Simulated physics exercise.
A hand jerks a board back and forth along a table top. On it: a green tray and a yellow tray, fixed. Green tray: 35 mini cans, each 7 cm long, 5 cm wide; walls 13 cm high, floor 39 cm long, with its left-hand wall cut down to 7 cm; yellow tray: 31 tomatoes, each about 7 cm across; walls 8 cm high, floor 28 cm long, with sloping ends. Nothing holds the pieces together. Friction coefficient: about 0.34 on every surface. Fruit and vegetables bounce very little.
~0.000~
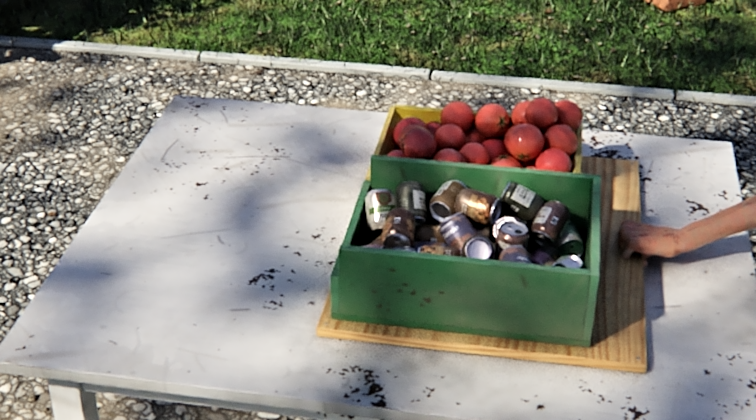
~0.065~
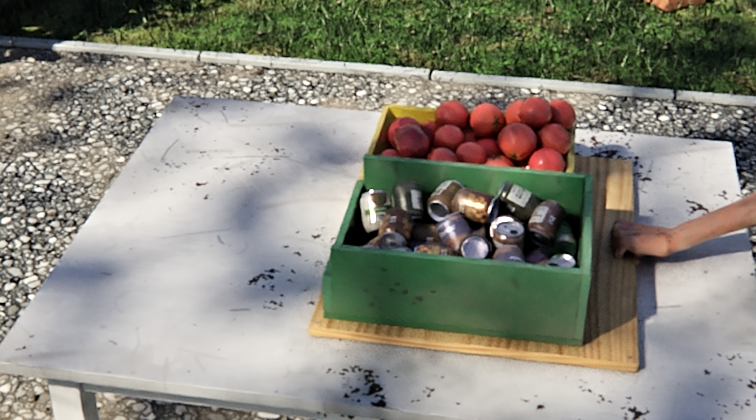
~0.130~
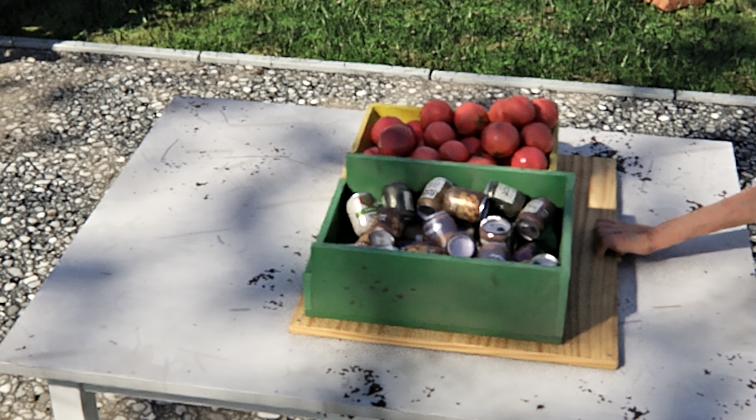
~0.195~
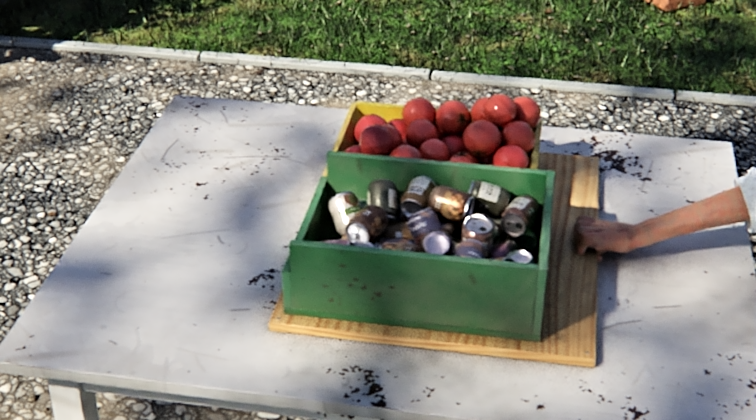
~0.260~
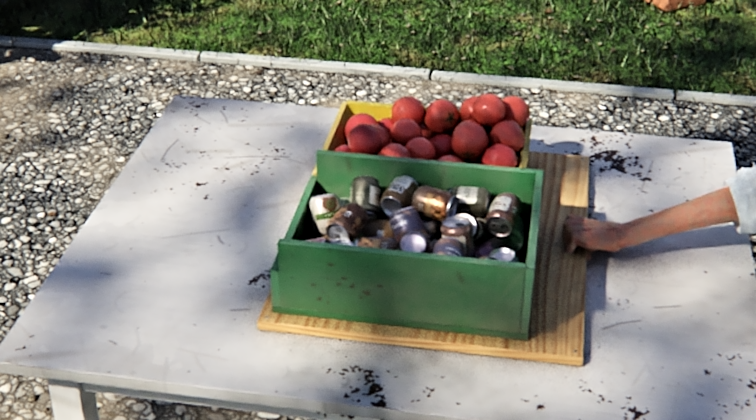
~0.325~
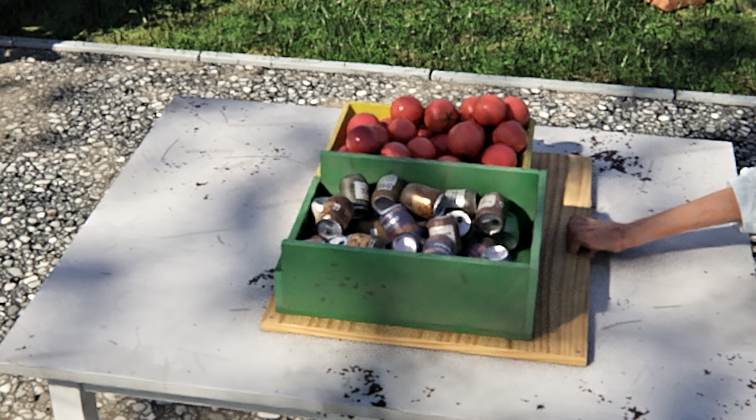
A hand slid a wooden board leftward across a white table, carrying a green tray of mini cans and a yellow tray of red balls, then nudged it slightly back to the right.
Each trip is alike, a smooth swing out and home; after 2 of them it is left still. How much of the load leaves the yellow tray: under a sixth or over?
Out of the yellow tray go under a sixth of the tomatoes.
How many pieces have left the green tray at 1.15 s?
Out by then, roughly: Green tray 0.
After 0.53 s, 0 of 35 out of the green tray and 0 of 31 out of the yellow tray.
After 0.79 s, 0 of 35 out of the green tray and 0 of 31 out of the yellow tray.
After 1.15 s, 0 of 35 out of the green tray and 0 of 31 out of the yellow tray.
When it is over (at 1.62 s), 0 of 35 out of the green tray and 0 of 31 out of the yellow tray. Asked share, 0 of 31, 0 per cent.
